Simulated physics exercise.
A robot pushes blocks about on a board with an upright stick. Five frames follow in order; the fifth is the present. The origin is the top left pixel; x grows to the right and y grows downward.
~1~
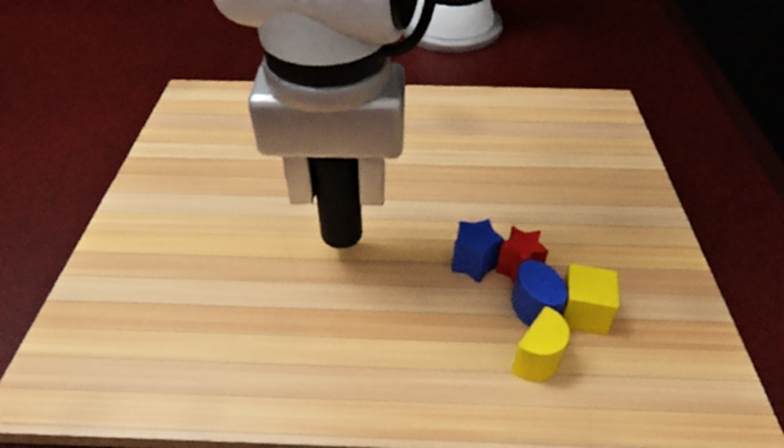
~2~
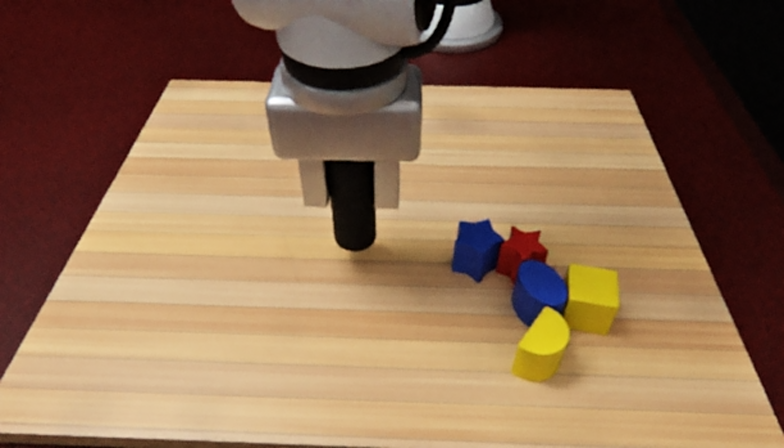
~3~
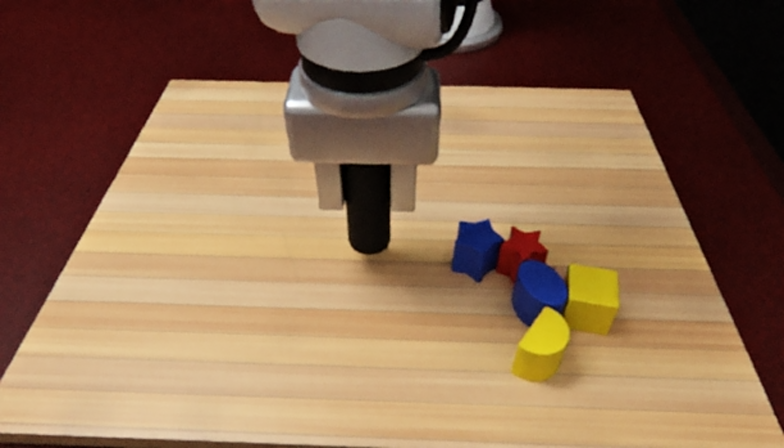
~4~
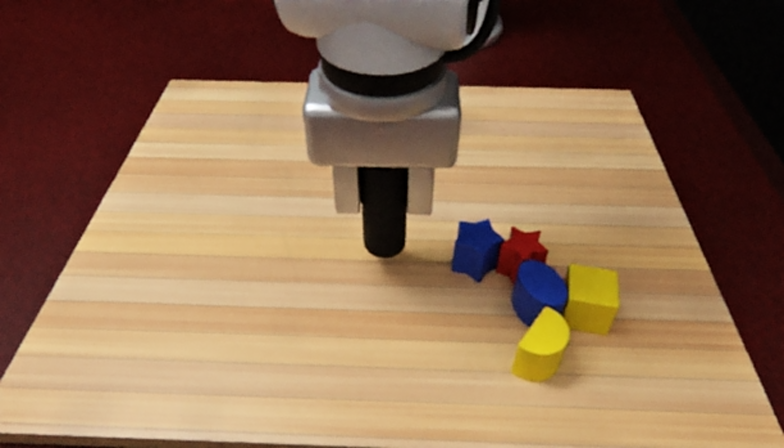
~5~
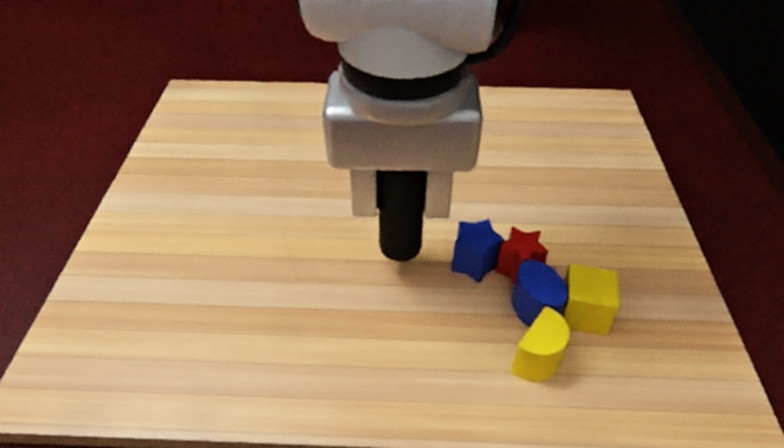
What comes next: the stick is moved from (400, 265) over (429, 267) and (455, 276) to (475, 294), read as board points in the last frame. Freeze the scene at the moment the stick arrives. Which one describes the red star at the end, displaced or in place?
That block ends up displaced.
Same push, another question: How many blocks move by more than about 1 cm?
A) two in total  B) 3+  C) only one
I choose A.
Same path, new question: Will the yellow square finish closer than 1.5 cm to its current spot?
The answer is yes.
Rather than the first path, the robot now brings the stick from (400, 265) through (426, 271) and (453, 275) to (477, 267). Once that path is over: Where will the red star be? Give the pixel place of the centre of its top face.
About (556, 237).
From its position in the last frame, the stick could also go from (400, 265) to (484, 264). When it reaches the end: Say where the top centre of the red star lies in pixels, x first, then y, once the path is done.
The middle of its upper face will lie at (570, 242).
What follows on the original path. Halfway along, stick at (446, 253); blue star at (487, 236), turned 20° anticlockwise.
At the end, stick at (478, 276); blue star at (501, 239), turned 60° anticlockwise; red star at (545, 239); blue oval block in place; yellow square in place.
